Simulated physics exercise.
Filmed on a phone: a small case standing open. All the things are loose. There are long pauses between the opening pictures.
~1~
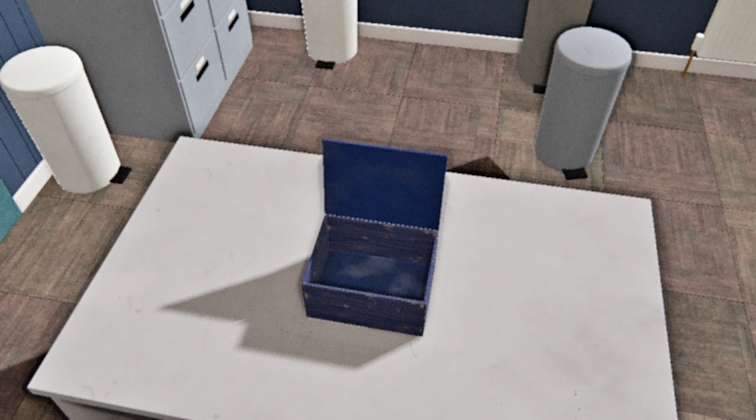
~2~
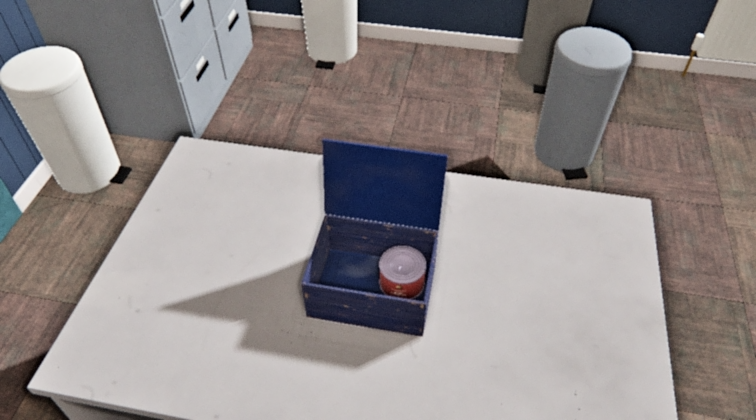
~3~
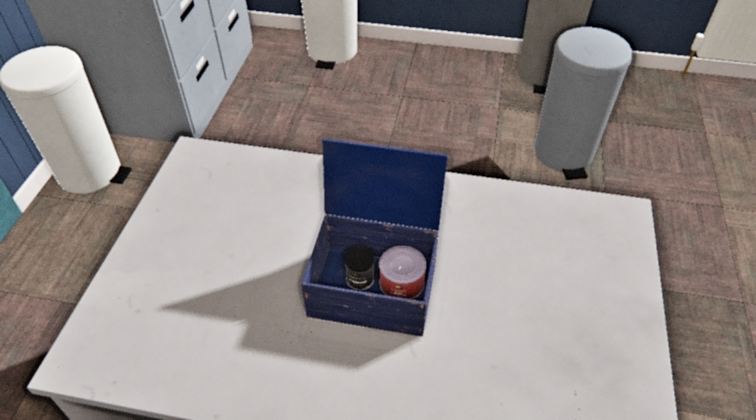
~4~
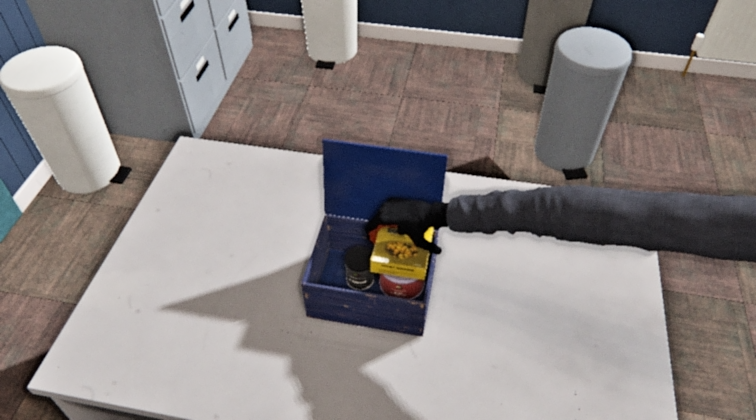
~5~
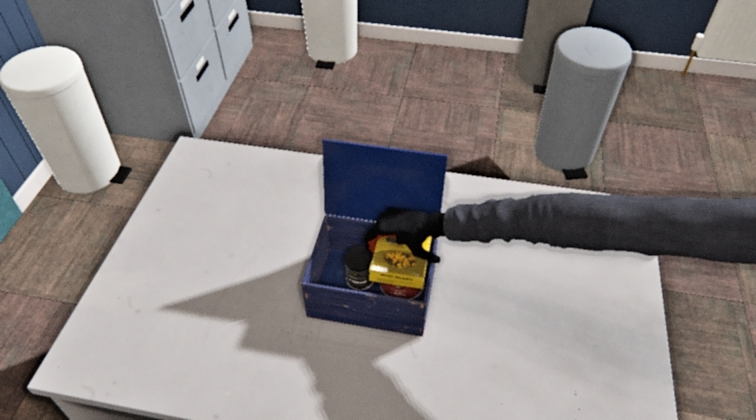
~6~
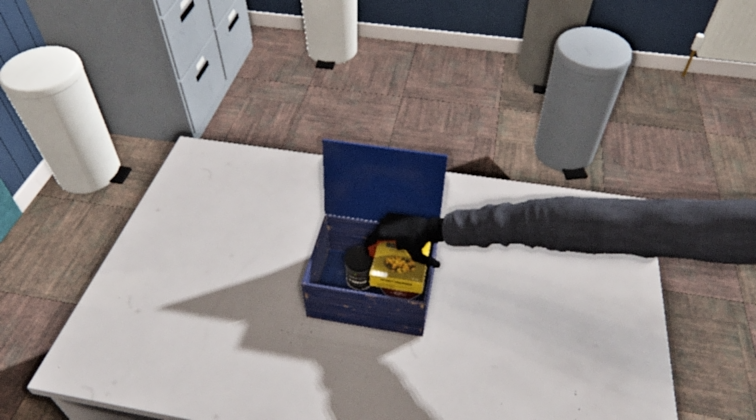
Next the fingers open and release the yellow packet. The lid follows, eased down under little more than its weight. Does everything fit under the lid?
As it turns out, it closes.
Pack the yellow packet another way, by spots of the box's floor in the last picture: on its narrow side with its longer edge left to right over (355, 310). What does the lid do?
Then it closes.
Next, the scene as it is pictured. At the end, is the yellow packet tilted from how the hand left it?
The yellow packet stays as placed.
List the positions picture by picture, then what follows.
The last thing is not in view yet, in the first picture.
The last thing is not in view yet; red tub (402, 273), in the second picture.
The last thing is not in view yet; red tub (402, 273), in the third picture.
On its way; yellow packet (403, 245), in the fourth picture.
On its way; yellow packet (402, 254), in the fifth picture.
Put in, still held; yellow packet (401, 259), in the sixth picture.
Then, 1.10 s after the last picture, lid starting down.
Then, 1.60 s after the last picture, lid 59° above the rim.
Then, 1.90 s after the last picture, lid 34° above the rim.
Then, 2.20 s after the last picture, lid 6° above the rim.
At rest, lid shut; all 3 in place. Seen from the same camera at the end, yellow packet near (401, 263).
